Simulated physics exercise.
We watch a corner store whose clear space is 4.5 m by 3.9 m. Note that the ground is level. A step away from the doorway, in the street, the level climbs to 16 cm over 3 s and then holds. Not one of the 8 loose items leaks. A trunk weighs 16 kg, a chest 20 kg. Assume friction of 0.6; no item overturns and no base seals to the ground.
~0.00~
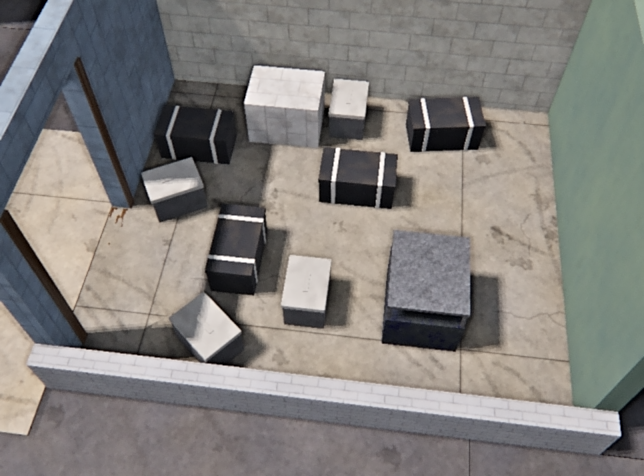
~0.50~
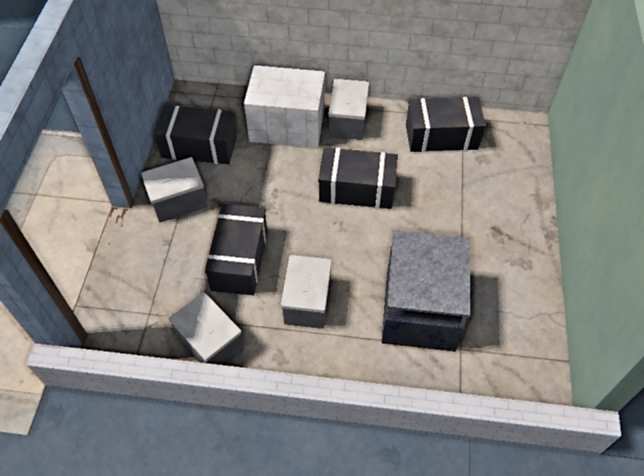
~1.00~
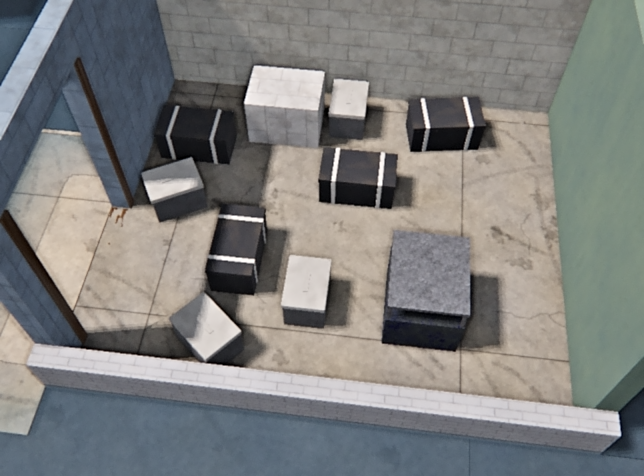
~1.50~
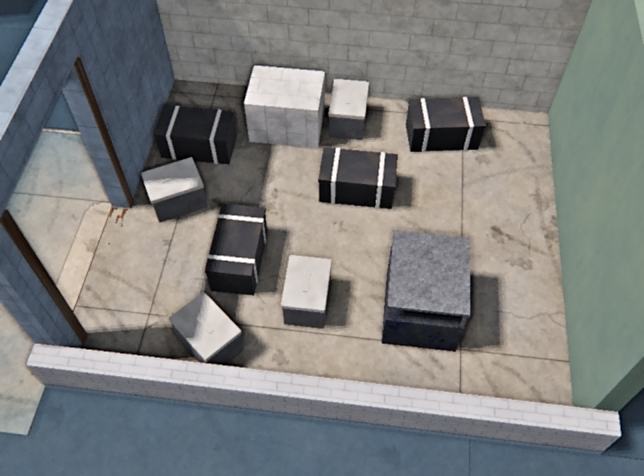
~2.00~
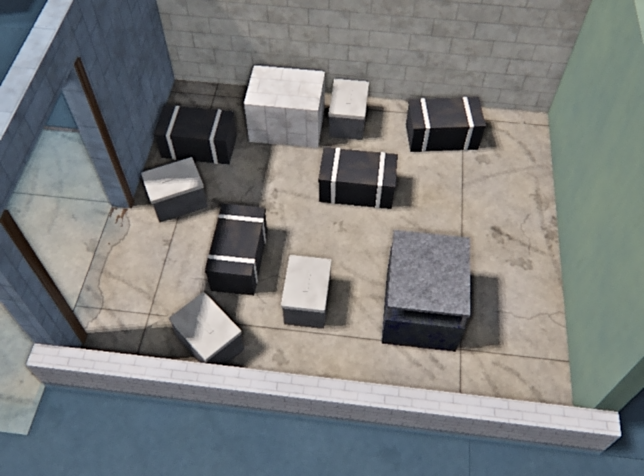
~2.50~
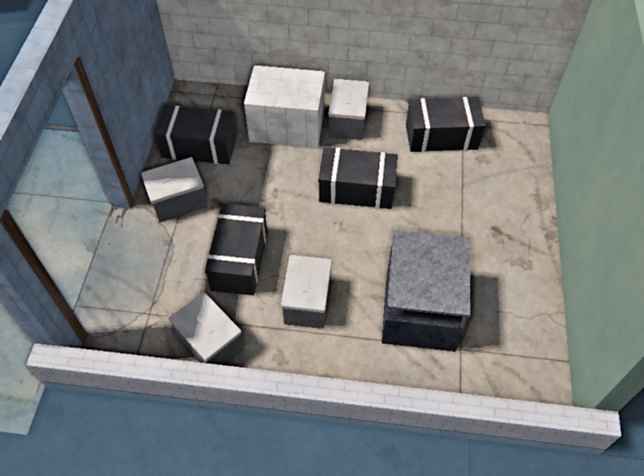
A large dark grey block stands at the right of a pale, cracked floor in a walled store corner, seen from high above the street, with a blue-grey wall and doorway left and a green wall right. White boxes and black trunks with white bands sit scattered around it. Bluish water covers the street, then spreads through the doorway across the left floor, while the boxes and view stay still.
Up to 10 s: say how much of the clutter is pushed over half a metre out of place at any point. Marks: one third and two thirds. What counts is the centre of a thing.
Displaced share: Medium, one to two thirds.
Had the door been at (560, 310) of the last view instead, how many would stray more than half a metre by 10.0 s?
In that case the number is 2.
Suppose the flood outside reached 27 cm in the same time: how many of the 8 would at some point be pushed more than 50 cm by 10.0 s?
Result: 4.
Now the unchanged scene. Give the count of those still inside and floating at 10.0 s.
The count is 1.
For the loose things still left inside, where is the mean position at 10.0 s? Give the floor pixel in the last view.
Near (346, 196).
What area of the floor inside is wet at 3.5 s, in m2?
About 2.0 m2.
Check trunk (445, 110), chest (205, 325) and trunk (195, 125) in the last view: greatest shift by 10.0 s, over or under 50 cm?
Same order as the question: Smaller, greater, smaller.
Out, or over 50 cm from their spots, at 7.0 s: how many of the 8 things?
By that time the total stands at 3.
After 3.5 s 0 of 8 are over 50 cm from their spots; 0 afloat.
After 4.5 s 0 of 8 are over 50 cm from their spots; 0 afloat.
After 7.0 s 3 of 8 are over 50 cm from their spots; 0 afloat.
After 10.0 s 4 of 8 are over 50 cm from their spots, and 4 have been at some point; 1 afloat.
